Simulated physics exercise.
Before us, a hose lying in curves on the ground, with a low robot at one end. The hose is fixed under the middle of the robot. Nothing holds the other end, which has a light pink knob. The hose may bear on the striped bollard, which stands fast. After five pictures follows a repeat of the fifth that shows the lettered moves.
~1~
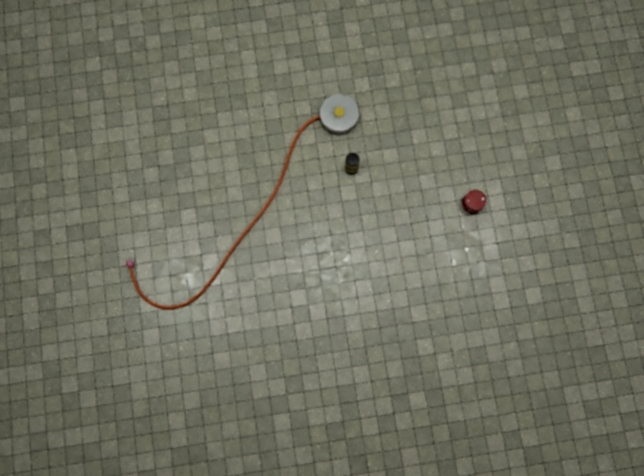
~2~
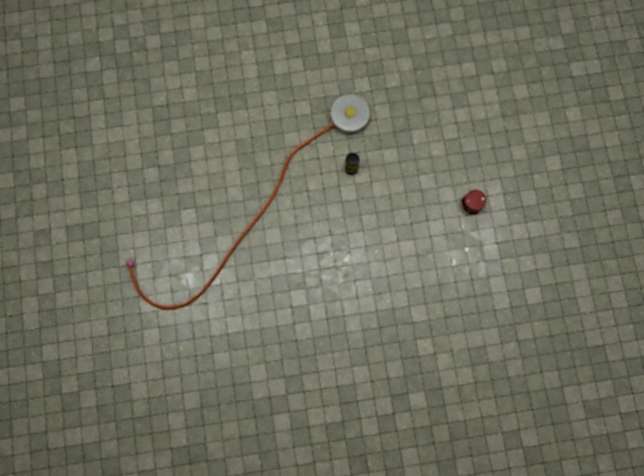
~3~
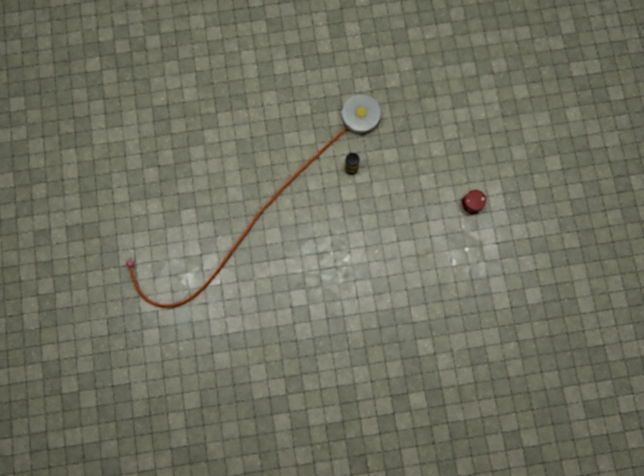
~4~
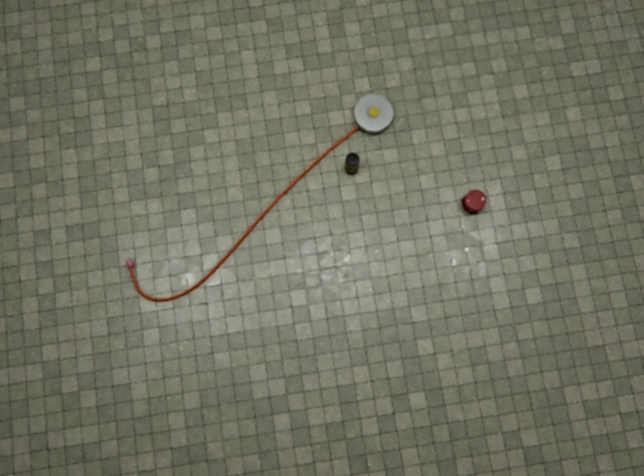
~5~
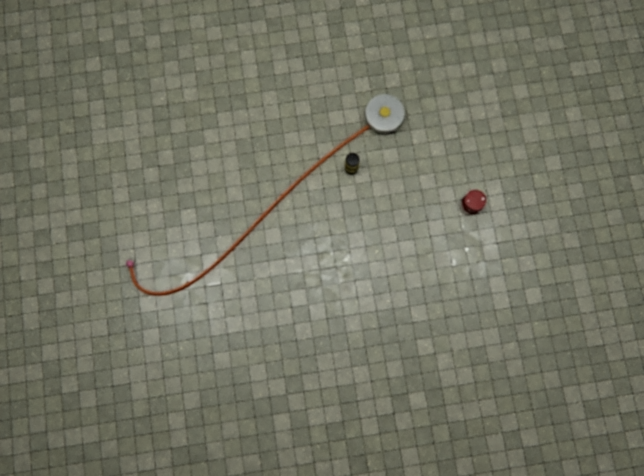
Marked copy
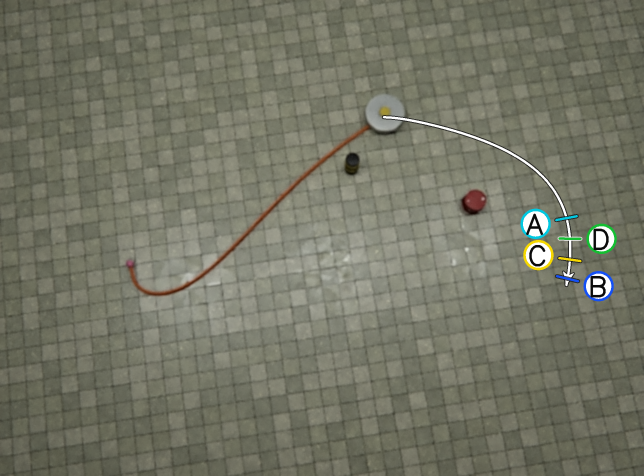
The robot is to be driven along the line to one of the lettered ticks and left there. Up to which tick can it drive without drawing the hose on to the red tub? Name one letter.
D.
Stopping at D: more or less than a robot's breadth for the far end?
More.
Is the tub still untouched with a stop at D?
Yes.
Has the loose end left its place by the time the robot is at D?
By then, yes.
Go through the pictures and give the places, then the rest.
Red tub (474, 202); bollard (352, 164); robot (339, 115), in the first picture.
Robot (350, 115); bollard (352, 164), in the second picture.
Robot (361, 115); red tub (474, 202), in the third picture.
Robot (374, 115); free end (130, 264), in the fourth picture.
Robot (384, 115); bollard (352, 164); free end (130, 264); red tub (474, 202), in the fifth picture.
On the marked copy, A at (567, 218); B at (568, 279); C at (570, 260); D at (570, 239); the route from (384, 117) via (523, 160) to (566, 285).
Taking D. A third of the way, robot (467, 132), middle of the hose (309, 187), free end (163, 269).
Two thirds of the way, robot (543, 172), middle of the hose (371, 160), free end (228, 234).
When it is over, robot (573, 237), middle of the hose (411, 171), free end (263, 212); only the bollard has been touched, if anything.
As for the rest, A is safe but short; B brings the hose against the tub; C brings the hose against the tub.
